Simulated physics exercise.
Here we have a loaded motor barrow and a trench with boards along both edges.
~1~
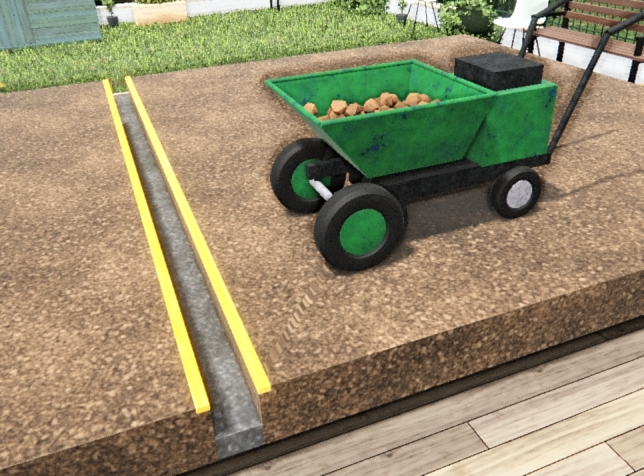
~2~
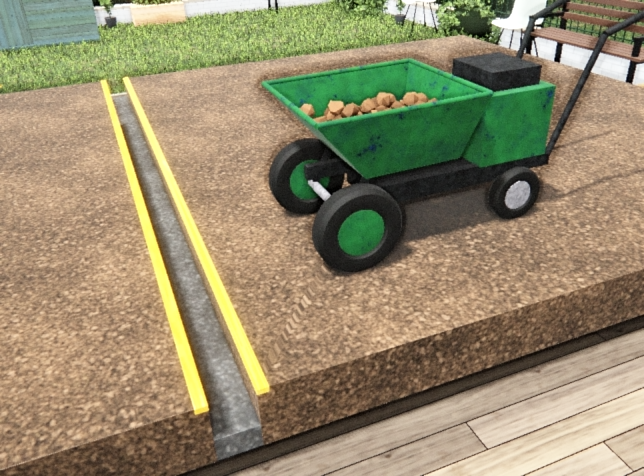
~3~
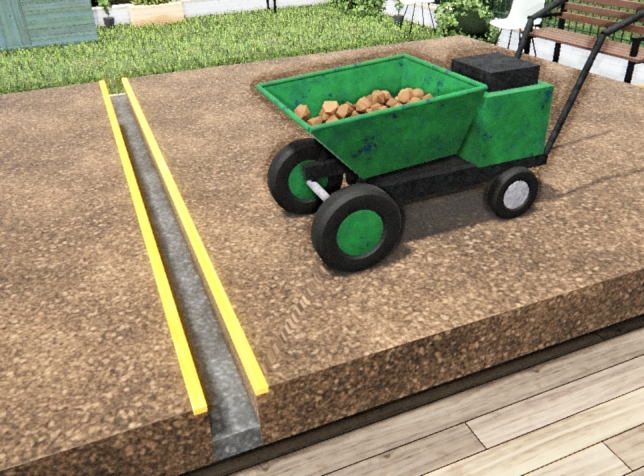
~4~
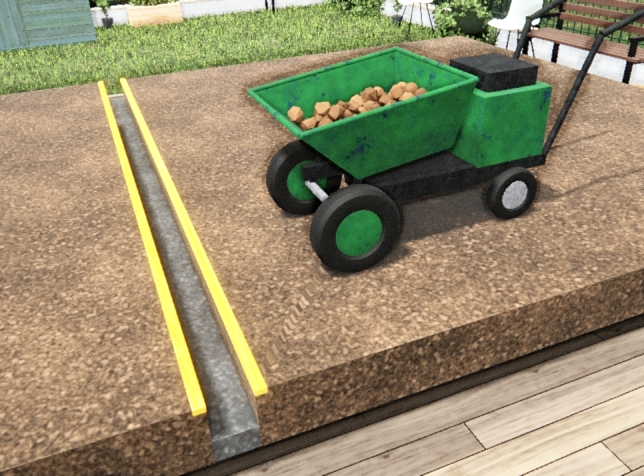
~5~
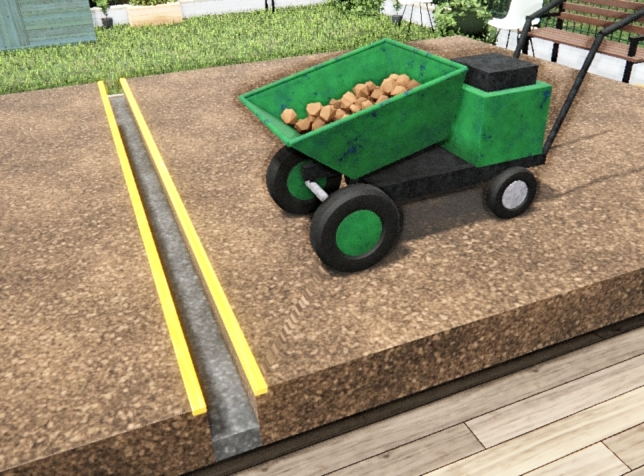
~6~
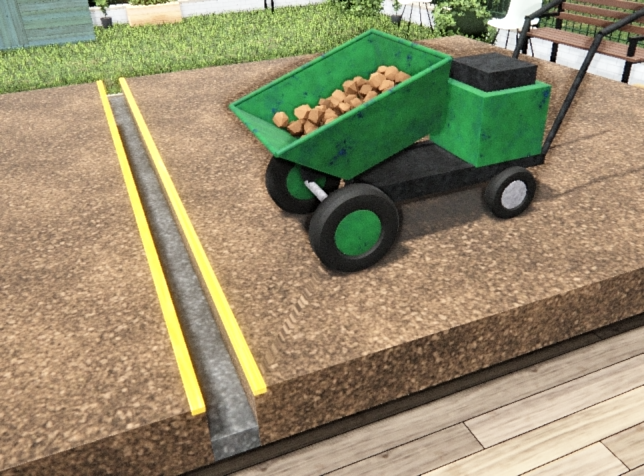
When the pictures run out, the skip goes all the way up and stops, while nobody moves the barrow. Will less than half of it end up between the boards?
No, mostly in.
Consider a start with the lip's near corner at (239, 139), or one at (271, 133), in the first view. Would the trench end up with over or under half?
Initially shy of half, next shy of half.
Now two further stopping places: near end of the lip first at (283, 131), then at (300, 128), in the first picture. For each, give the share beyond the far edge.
50 % then 30 %.
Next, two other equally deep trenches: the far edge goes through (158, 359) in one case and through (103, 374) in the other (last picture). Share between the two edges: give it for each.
I'd put it near 90 in a hundred, then near 90 in a hundred.
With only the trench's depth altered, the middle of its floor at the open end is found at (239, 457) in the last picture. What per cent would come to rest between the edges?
It comes out near 90 percent.
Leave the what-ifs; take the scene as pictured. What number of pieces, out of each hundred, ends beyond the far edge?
About 5 per cent.
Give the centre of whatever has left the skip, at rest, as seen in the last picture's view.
Once nothing moves, the middle sits near (186, 278).
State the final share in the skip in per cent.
It works out near 5 percent.
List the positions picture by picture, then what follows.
In the first picture, lip of the skip at (321, 125), level; top of the load at (392, 116), clay clods; first edge of the trench at (241, 335); far edge at (186, 351), the trench under half as wide as the skip, and about as deep as wide.
In the second picture, lip of the skip at (317, 126), level; top of the load at (403, 116).
In the third picture, lip of the skip at (310, 130), tipped barely; top of the load at (398, 114).
In the fourth picture, lip of the skip at (300, 136), tipped a little; top of the load at (391, 111).
In the fifth picture, lip of the skip at (289, 144), tipped a little; top of the load at (398, 95).
In the sixth picture, lip of the skip at (277, 155), tipped clearly; top of the load at (386, 89); first edge of the trench at (237, 336); far edge at (181, 352).
Soon, skip tipped steeply; all in the skip.
A while on, skip tipped right over; about two thirds in the skip; a small part short of the trench; about a quarter in or heaped over the trench; a stray few beyond it; a stray few falling.
Towards the end, skip tipped right over; a small part in the skip; a small part short of the trench; about two thirds in or heaped over the trench; a small part beyond it.
Finally, skip tipped right over; a small part in the skip; about a quarter short of the trench; about two thirds in or heaped over the trench; a small part beyond it.
